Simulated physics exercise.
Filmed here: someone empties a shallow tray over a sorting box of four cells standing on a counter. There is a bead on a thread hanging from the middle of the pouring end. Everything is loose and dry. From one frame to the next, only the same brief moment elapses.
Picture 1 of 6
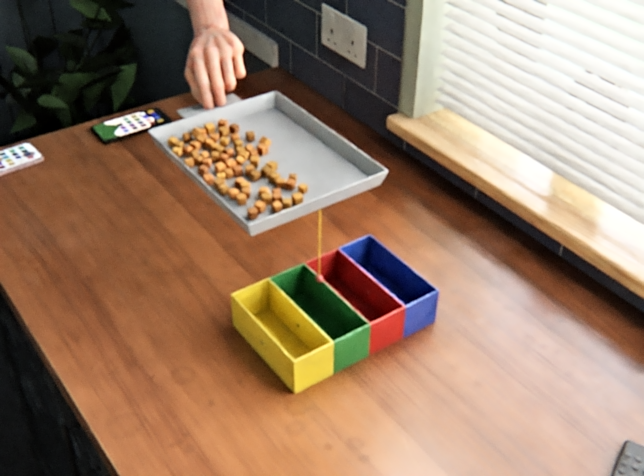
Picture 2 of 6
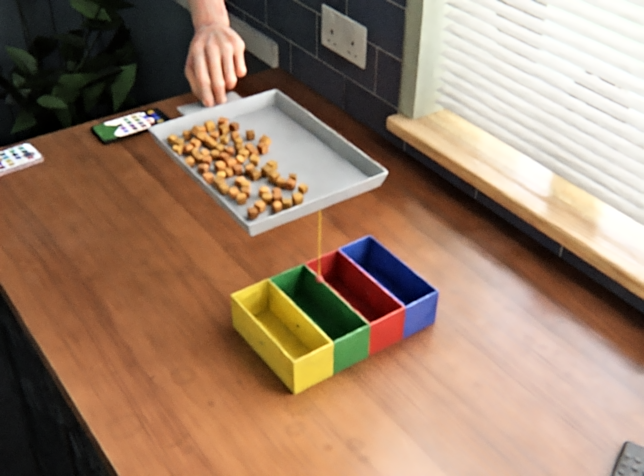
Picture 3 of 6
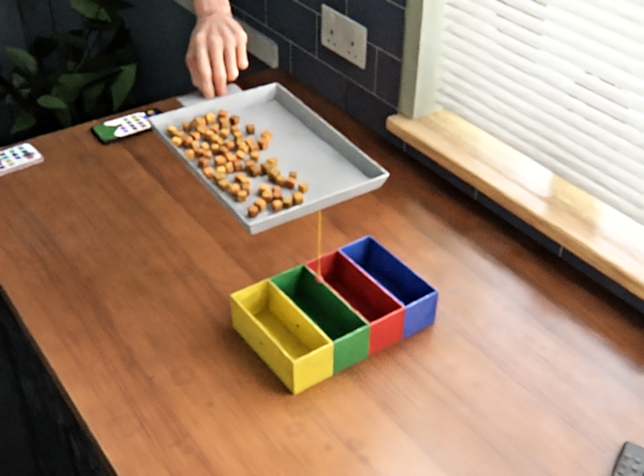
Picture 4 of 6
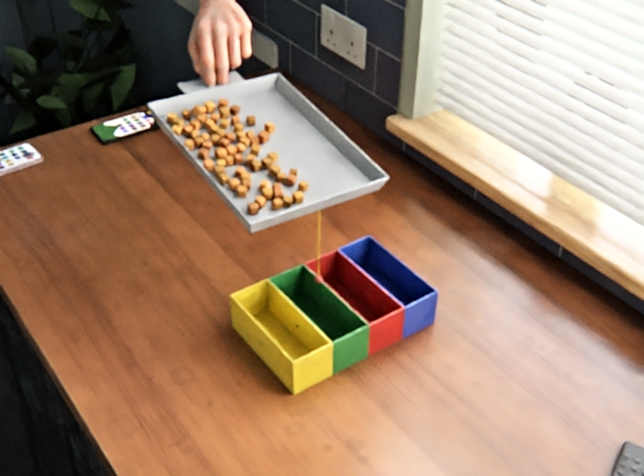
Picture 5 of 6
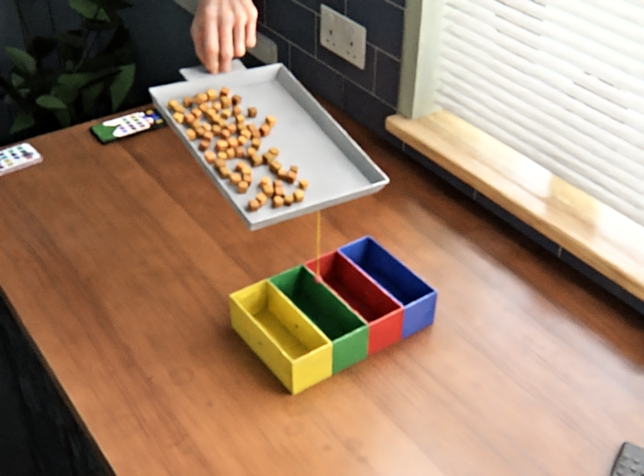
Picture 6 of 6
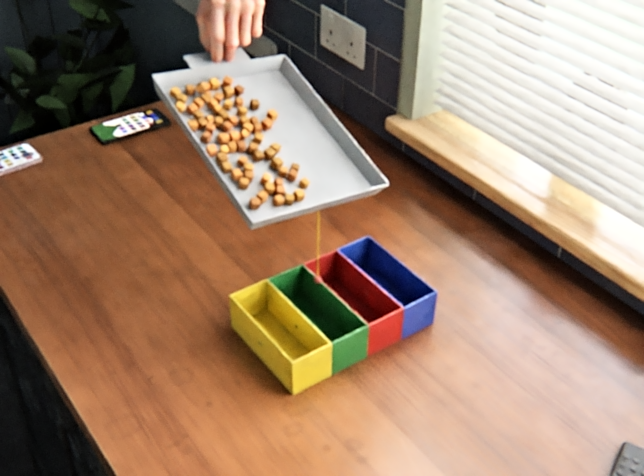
We see a hand holding a grey tray of small brown cubes above a box with yellow, green, red and blue cells; the hand gradually raises the tray's far end, tilting it toward the box, while the cubes stay bunched together.
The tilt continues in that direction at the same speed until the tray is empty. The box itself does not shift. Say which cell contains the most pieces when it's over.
It is the blue cell.
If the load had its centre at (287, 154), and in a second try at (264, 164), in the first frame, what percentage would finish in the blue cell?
Respectively 50 and 50 in a hundred.
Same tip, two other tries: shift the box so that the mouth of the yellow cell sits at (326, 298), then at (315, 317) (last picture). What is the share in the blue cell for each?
In order: 0 percent and 10 percent.
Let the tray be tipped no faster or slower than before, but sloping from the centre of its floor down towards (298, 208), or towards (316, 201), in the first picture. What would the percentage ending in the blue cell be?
About 0 and 20 percent.
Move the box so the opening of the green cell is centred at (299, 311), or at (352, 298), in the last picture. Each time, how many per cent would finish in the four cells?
Close to 80 in a hundred, followed by close to 100 in a hundred.
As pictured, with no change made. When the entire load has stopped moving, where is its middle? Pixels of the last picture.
About (384, 306).
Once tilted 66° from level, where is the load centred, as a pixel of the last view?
In the last view the centre sits at roughly (342, 187).
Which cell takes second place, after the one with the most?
That is the red cell.
Soon, tray tipped steeply; nearly all on the tray; a small part falling or outside the box.
A while on, tray tipped past a quarter turn; about a third on the tray; about a quarter in the blue cell; a small part in the red cell; about a quarter falling or outside the box.
Towards the end, tray tipped past a quarter turn; about half in the blue cell; about a quarter in the red cell; a small part in the green cell; a small part falling or outside the box.
Finally, tray tipped past a quarter turn; about half in the blue cell; about a quarter in the red cell; a small part in the green cell; none in the yellow cell; a small part outside the box.
